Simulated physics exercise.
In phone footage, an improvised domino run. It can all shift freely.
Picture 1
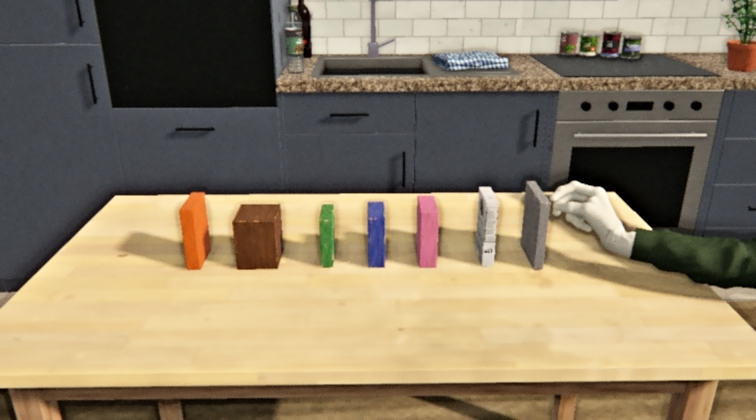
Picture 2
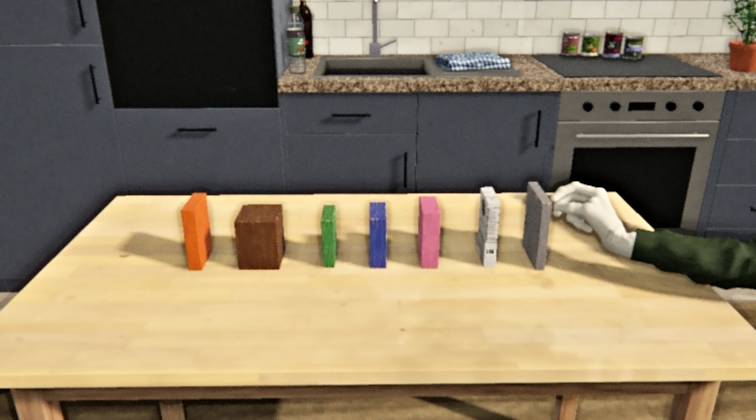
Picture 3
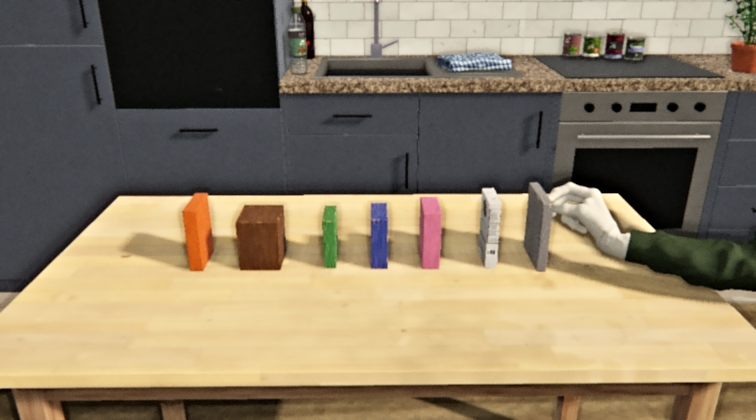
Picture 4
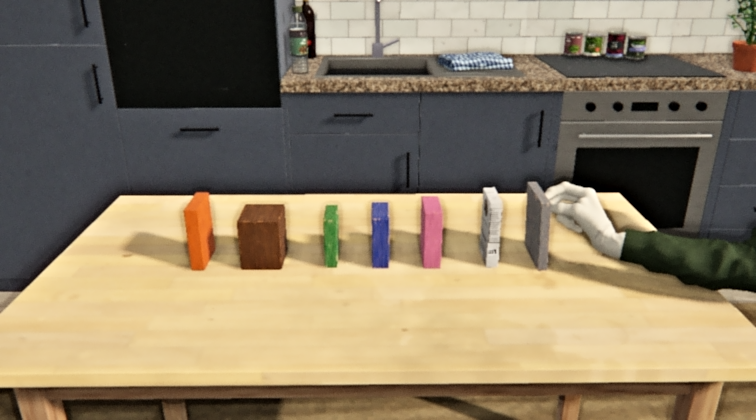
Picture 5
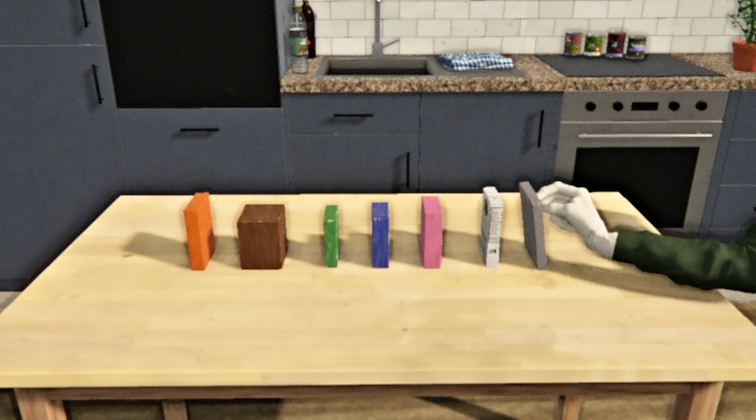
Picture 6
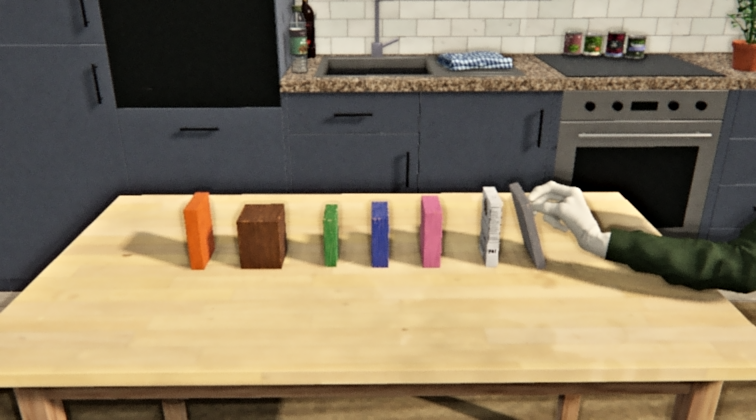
Grey board tilting left toward a white packet as a gloved hand pushes it, with five other upright pieces standing still.
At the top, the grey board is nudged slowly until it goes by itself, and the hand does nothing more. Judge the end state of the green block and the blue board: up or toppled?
The green block will be brought down; the blue board will be brought down.
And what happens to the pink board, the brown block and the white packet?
The pink board goes down; the brown block remains standing; the white packet goes down.
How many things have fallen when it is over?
The total comes to 5.
Then, 0.20 s on from there, grey board 62° over; white packet turned 44° from how it was put.
Then, 0.40 s on from there, grey board 74° over; blue board turned 22° from how it was put near (369, 233); white packet turned 71° from how it was put; pink board turned 50° from how it was put.
Then, 0.50 s on from there, grey board 75° over; blue board turned 59° from how it was put near (352, 240); green block turned 26° from how it was put near (319, 236); white packet turned 74° from how it was put.
Then, 0.80 s on from there, grey board 75° over; blue board turned 73° from how it was put near (347, 244); green block on its side near (303, 248); white packet turned 74° from how it was put.
In the end, toppled on the table, white packet, pink board, green block and blue board; brown block unmoved. At the end, from the last picture's camera, green block near (303, 253), blue board near (347, 244).
